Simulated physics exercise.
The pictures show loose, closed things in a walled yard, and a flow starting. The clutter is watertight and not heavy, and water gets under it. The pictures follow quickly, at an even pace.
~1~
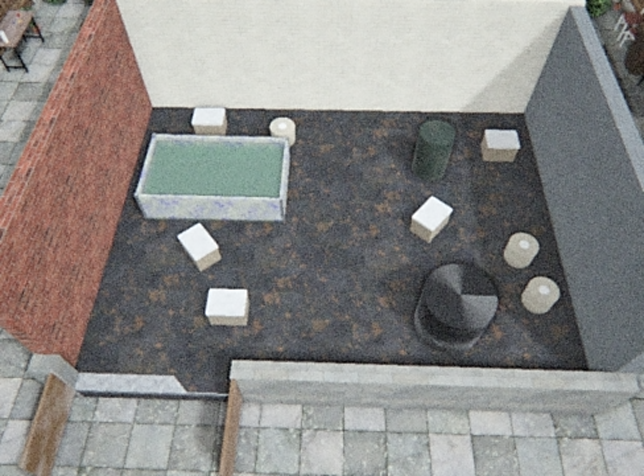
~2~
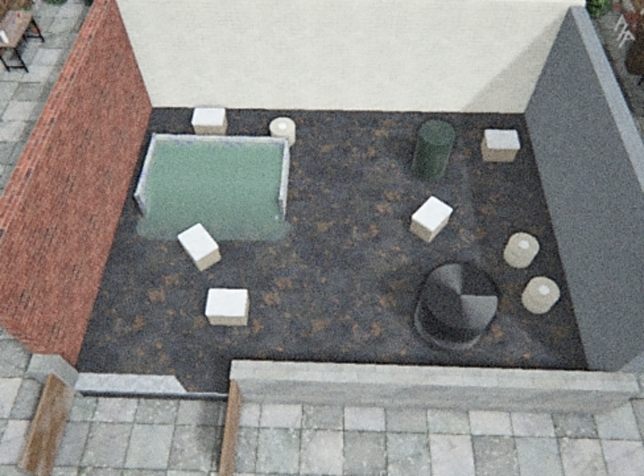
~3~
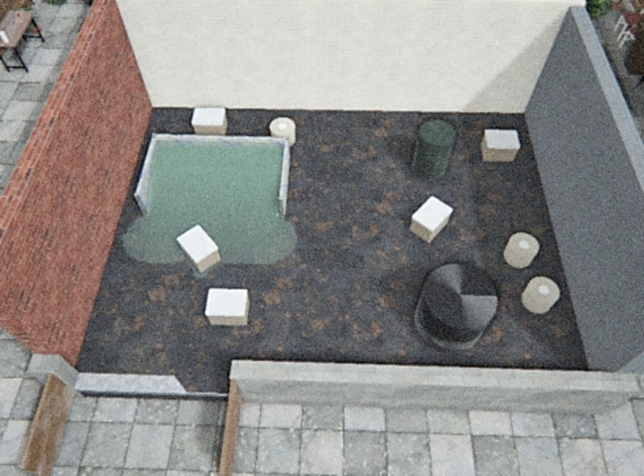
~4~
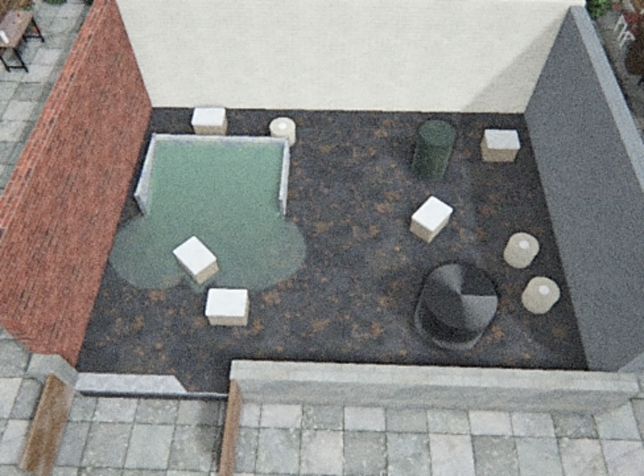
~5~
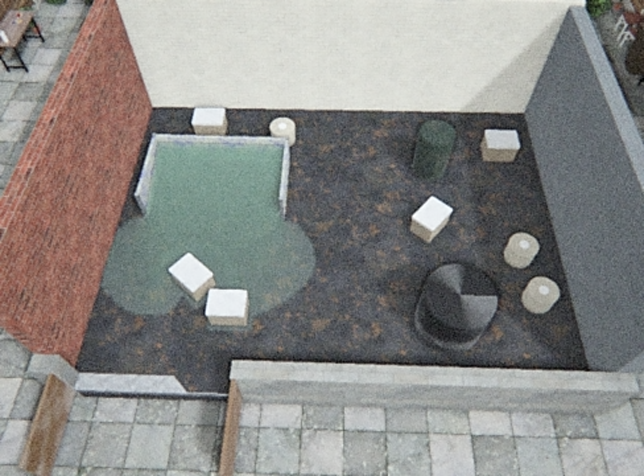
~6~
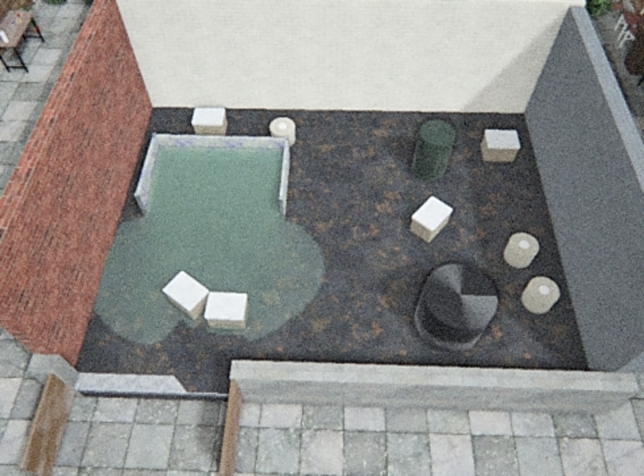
Green water spreading from an open-fronted tank across a dark walled yard, pushing one white box forward against another beside it.
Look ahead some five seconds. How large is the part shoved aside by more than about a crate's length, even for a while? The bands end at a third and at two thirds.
Share: Less than a third.
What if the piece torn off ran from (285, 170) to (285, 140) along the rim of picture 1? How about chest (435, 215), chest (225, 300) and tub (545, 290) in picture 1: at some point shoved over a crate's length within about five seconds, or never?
In turn: Swept aside, not that far, pushed that far.
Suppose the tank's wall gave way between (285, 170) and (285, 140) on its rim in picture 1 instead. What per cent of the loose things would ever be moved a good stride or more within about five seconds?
Roughly 40 per cent.
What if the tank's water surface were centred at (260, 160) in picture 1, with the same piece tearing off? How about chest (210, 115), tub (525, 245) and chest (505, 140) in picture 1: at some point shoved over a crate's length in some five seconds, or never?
In that order: Short of that, no, not that far.
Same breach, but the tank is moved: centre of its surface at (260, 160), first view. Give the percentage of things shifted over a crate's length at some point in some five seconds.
About 20 per cent.
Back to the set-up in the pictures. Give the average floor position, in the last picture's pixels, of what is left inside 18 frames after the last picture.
Near (404, 196).
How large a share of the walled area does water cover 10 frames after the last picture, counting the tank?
Near 40 in a hundred.
A moment on, 2 of 8 are well off their spots; 0 afloat.
Next, 2 of 8 are well off their spots; 0 afloat.
Later, 2 of 8 are well off their spots; 0 afloat.
In the end, 2 of 8 are well off their spots, and 2 have been at some point; 0 afloat.
